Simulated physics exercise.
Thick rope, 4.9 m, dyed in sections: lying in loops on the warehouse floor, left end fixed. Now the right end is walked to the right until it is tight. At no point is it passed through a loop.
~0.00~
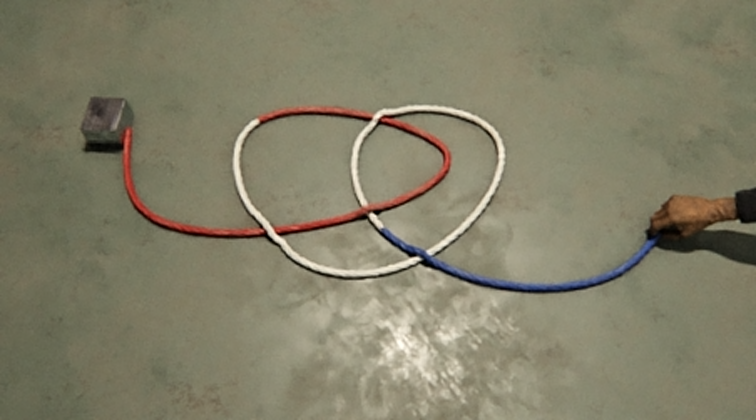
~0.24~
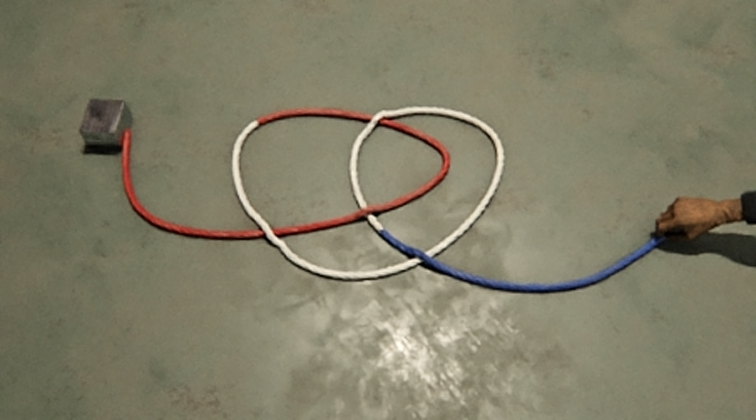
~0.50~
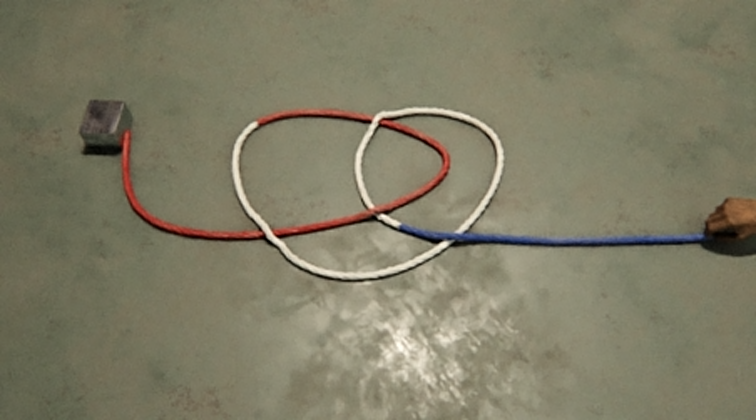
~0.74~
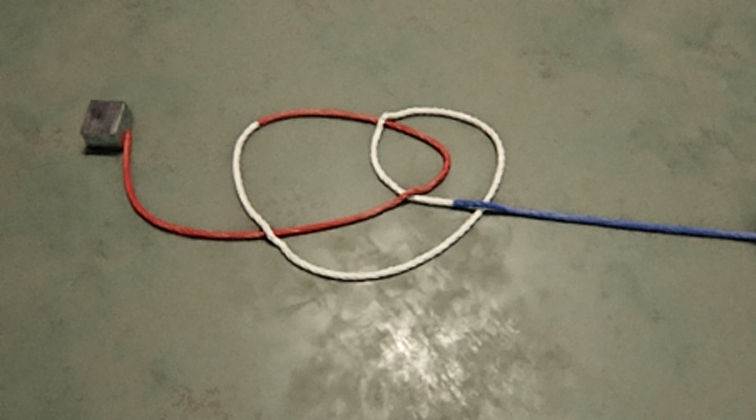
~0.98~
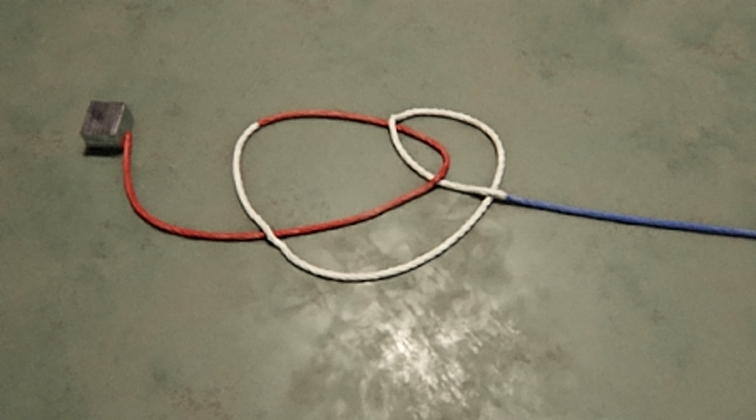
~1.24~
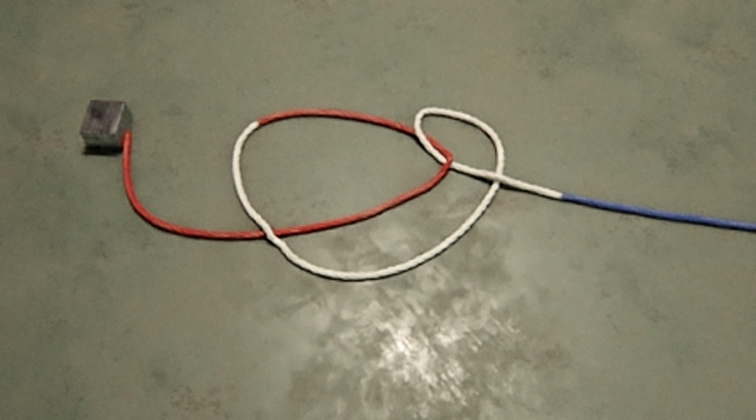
A hand pulled the blue end of a looped red, white and blue rope to the right across the floor, leaving view as the right-hand loop shrank while the red end stayed by a block.
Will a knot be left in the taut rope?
Yes, watch, the whole thing binds up.
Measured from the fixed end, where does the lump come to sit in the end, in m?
I'd put it at close to 2.0 m along from the fixed end.
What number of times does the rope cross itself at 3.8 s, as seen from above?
Crossings counted: 5.
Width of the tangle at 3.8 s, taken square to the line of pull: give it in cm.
8 cm, roughly.
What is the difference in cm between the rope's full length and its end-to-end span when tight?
Some 35 cm.
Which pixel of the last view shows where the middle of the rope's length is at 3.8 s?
It sits close to pixel (587, 200) in the last view.
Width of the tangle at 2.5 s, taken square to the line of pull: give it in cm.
36 cm, roughly.
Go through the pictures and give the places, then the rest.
In the first frame, crossings (264, 232) white over red, (368, 212) red over white, (379, 119) white over red, (422, 257) blue over white; rope runs through (203, 231) (390, 122) (308, 264) (449, 111) (494, 283); grip (658, 234).
In the second frame, rope runs through (202, 233) (307, 266) (495, 284); grip (663, 236).
In the third frame, rope runs through (202, 234) (307, 267) (524, 240); grip (712, 236).
In the fourth frame, rope runs through (203, 234) (308, 267) (577, 219).
In the fifth frame, rope runs through (203, 235) (308, 267) (630, 219).
In the sixth frame, rope runs through (203, 234) (389, 124) (308, 267) (448, 113) (688, 218).
At 2.5 s, the ends are 2.9 m apart, loops still 36 cm across.
At 3.8 s, the ends are 3.6 m apart, loops still 9 cm across.
At 5.1 s, the ends are 4.4 m apart, loops still 9 cm across.
At 6.4 s, the ends are 4.5 m apart, with a tight lump 1.7 m from the fixed end.
At 6.7 s, the ends are 4.5 m apart, with a tight lump 1.9 m from the fixed end.
